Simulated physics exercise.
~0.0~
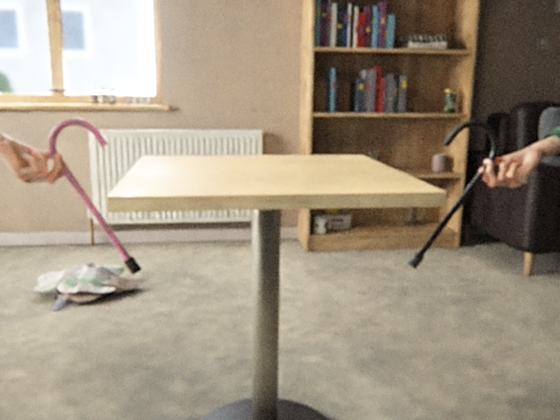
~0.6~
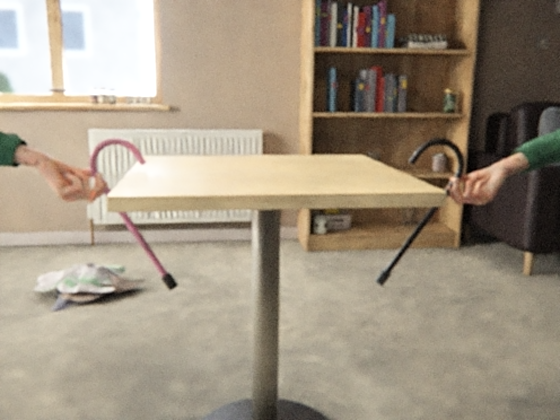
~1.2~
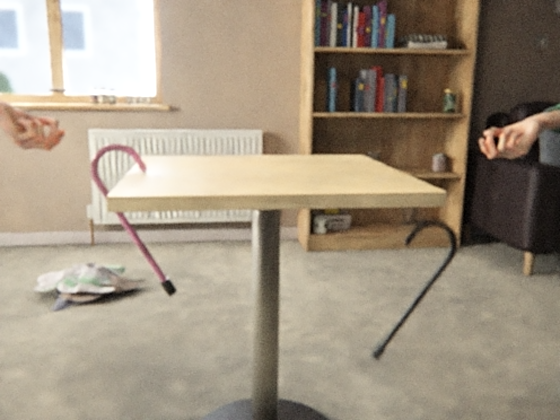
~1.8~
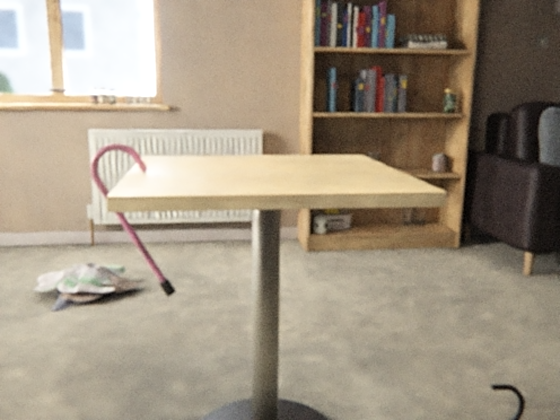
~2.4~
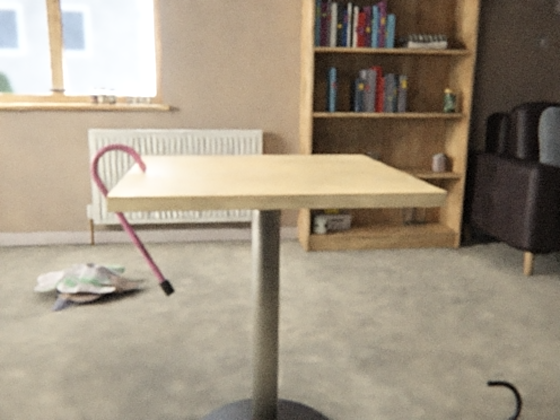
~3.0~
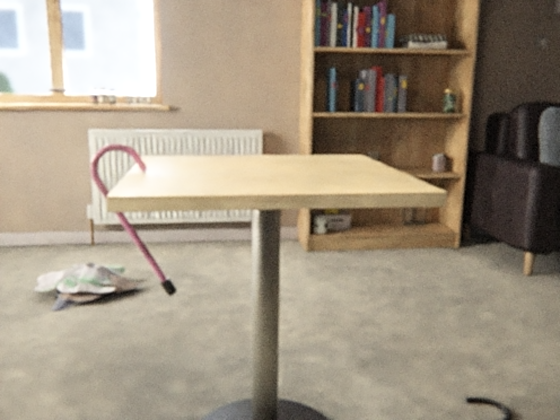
The clip shows two hands bringing a pink cane and a black cane to opposite ends of a small table, then letting go. The pink cane stays hooked on the left edge, while the black cane drops off the right side to the floor, its curved handle still partly visible.
